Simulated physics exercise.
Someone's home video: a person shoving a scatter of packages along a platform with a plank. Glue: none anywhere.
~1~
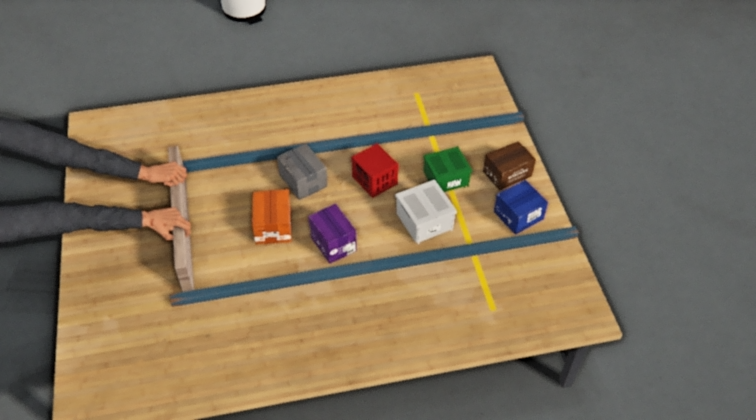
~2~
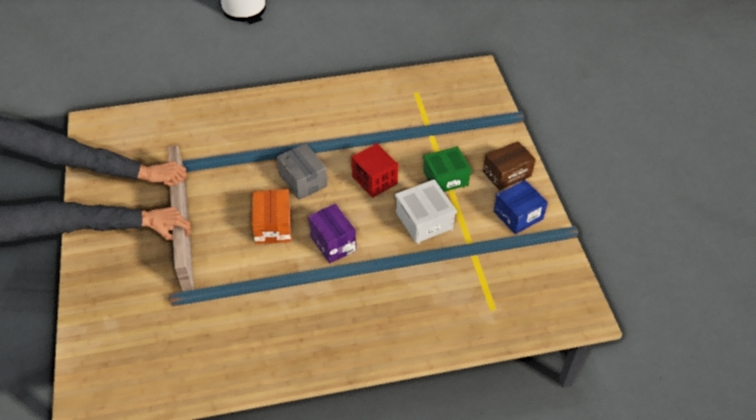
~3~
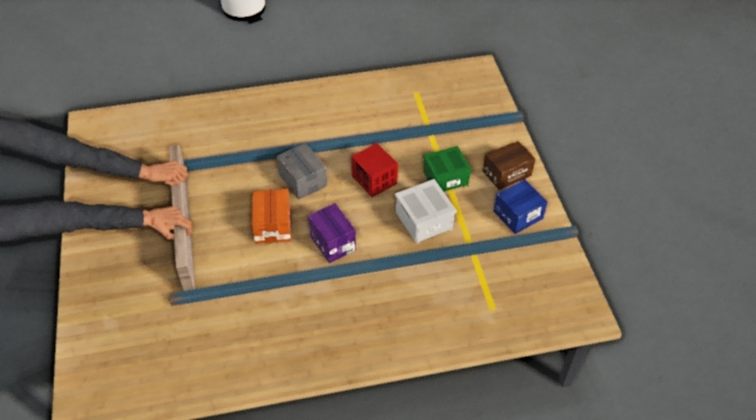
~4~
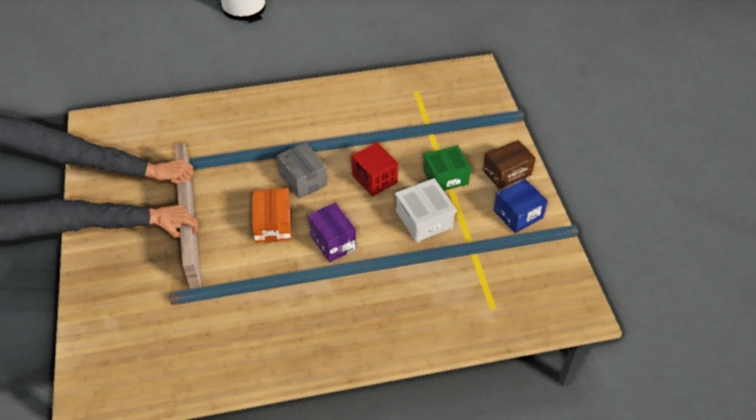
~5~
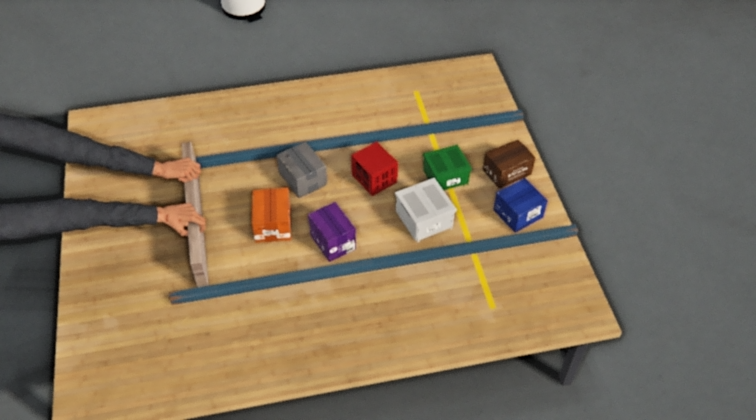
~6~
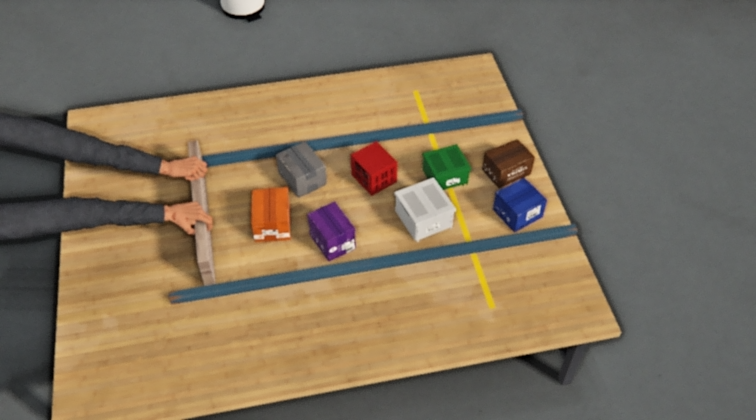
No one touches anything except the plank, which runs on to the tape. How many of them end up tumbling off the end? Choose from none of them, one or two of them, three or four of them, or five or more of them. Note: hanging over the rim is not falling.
One or two of them do.
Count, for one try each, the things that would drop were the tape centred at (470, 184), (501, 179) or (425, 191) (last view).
In order, the counts are 3, 5 and 0.
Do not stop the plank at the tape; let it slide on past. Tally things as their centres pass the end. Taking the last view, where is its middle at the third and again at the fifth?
At the first moment about (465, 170), at the next about (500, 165).
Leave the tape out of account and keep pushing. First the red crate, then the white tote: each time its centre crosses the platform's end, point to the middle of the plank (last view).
Red crate: (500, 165); white tote: (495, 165).
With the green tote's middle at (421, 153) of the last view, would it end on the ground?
Placed there, the green tote is still up there.
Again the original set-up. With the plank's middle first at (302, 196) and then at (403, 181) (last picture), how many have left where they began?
In order, the tallies are 3 and 7.
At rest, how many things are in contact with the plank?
The figure is 3.
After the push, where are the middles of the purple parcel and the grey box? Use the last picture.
In the last picture the purple parcel sits at (480, 217) while the grey box sits at (457, 150).
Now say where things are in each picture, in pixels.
In the first frame, brown parcel (509, 166); blue box (521, 207); green tote (447, 171); plank (181, 217); tape (451, 189).
In the second frame, blue box (520, 207); purple parcel (333, 233).
In the third frame, green tote (446, 170); red crate (375, 170).
In the fourth frame, brown parcel (509, 164); orange parcel (272, 216).
In the fifth frame, blue box (520, 205); plank (195, 213).
In the sixth frame, brown parcel (508, 163); blue box (520, 205); green tote (446, 169); plank (201, 212); tape (450, 187).
A little later, none off yet; brown parcel at rest near (508, 163); blue box at rest near (520, 205); green tote at rest near (446, 169).
Next, none off yet; brown parcel shifted a little near (525, 163); blue box at rest near (520, 205); green tote shifted about its own width near (484, 164).
When it is over, the number that fall off is one or two; down, brown parcel.
